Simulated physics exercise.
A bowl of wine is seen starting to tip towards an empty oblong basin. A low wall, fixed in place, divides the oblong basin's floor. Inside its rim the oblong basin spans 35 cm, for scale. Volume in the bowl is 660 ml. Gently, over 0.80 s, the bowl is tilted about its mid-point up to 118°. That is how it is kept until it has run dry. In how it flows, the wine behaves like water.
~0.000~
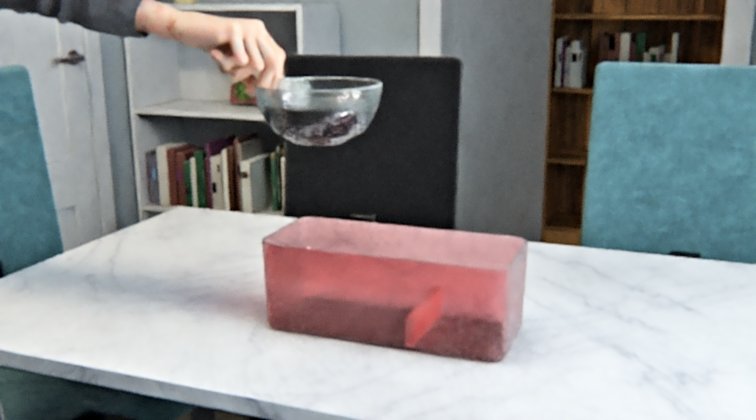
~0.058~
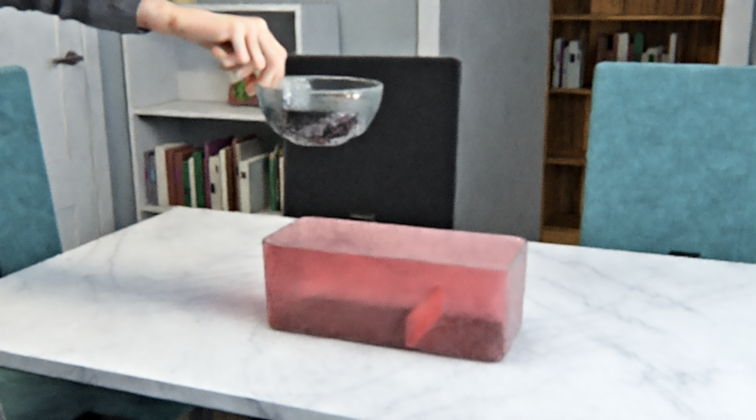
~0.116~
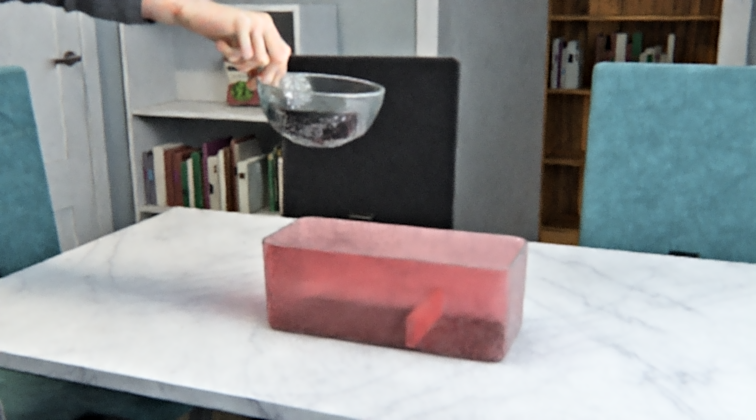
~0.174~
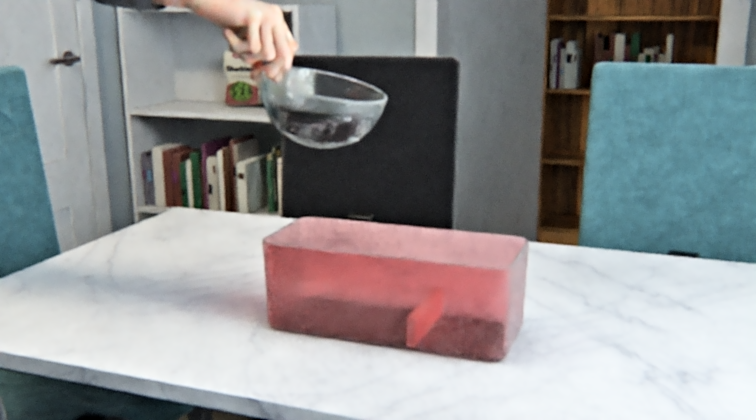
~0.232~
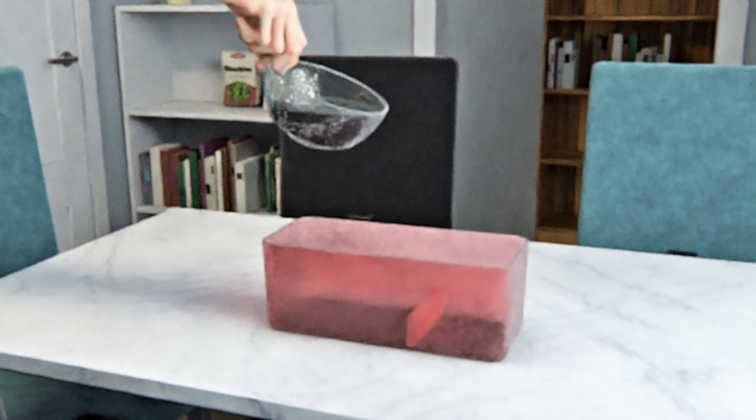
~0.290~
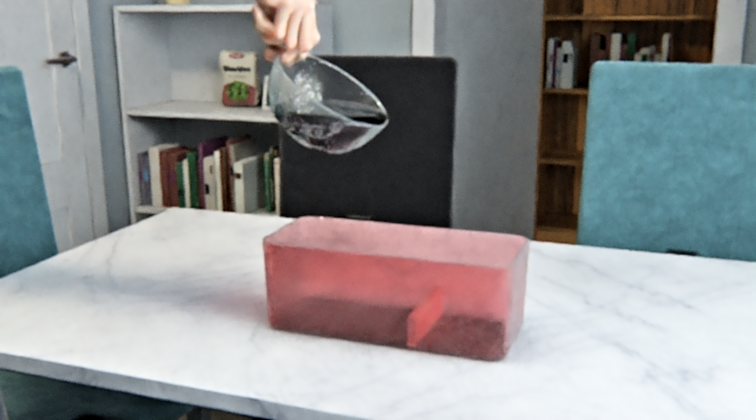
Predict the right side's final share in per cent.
The right side finishes with roughly 27 per cent.
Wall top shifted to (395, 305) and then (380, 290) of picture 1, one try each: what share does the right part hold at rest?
Try 1: 65 %; try 2: 80 %.
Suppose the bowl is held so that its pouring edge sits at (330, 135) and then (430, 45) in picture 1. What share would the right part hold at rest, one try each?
Result: 15 per cent, then 65 per cent.
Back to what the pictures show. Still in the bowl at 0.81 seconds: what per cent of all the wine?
Close to 0 percent of the whole amount.
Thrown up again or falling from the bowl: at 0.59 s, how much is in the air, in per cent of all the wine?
Estimate: About 40 % of all of it.
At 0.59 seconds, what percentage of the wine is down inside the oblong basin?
I reckon close to 50 percent of it.
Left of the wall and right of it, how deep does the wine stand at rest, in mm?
The left ends up at roughly 16 mm, with the right at roughly 12 mm.
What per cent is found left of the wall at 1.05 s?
About 70 per cent.
Then, 0.59 s in, the tilt is 100° and 10 per cent is still to pour, 28 is left of the wall and 21 right of it.
Then, 0.81 s in, the tilt is 118° and 0 per cent is still to pour, 70 is left of the wall and 26 right of it.
Then, 1.05 s in, the tilt is 118° and 0 per cent is still to pour, 70 is left of the wall and 27 right of it.
Then, 1.30 s in, the tilt is 118° and 0 per cent is still to pour, 70 is left of the wall and 27 right of it.
Finally, 70 per cent lies left of the wall, 27 right of it and 3 outside.
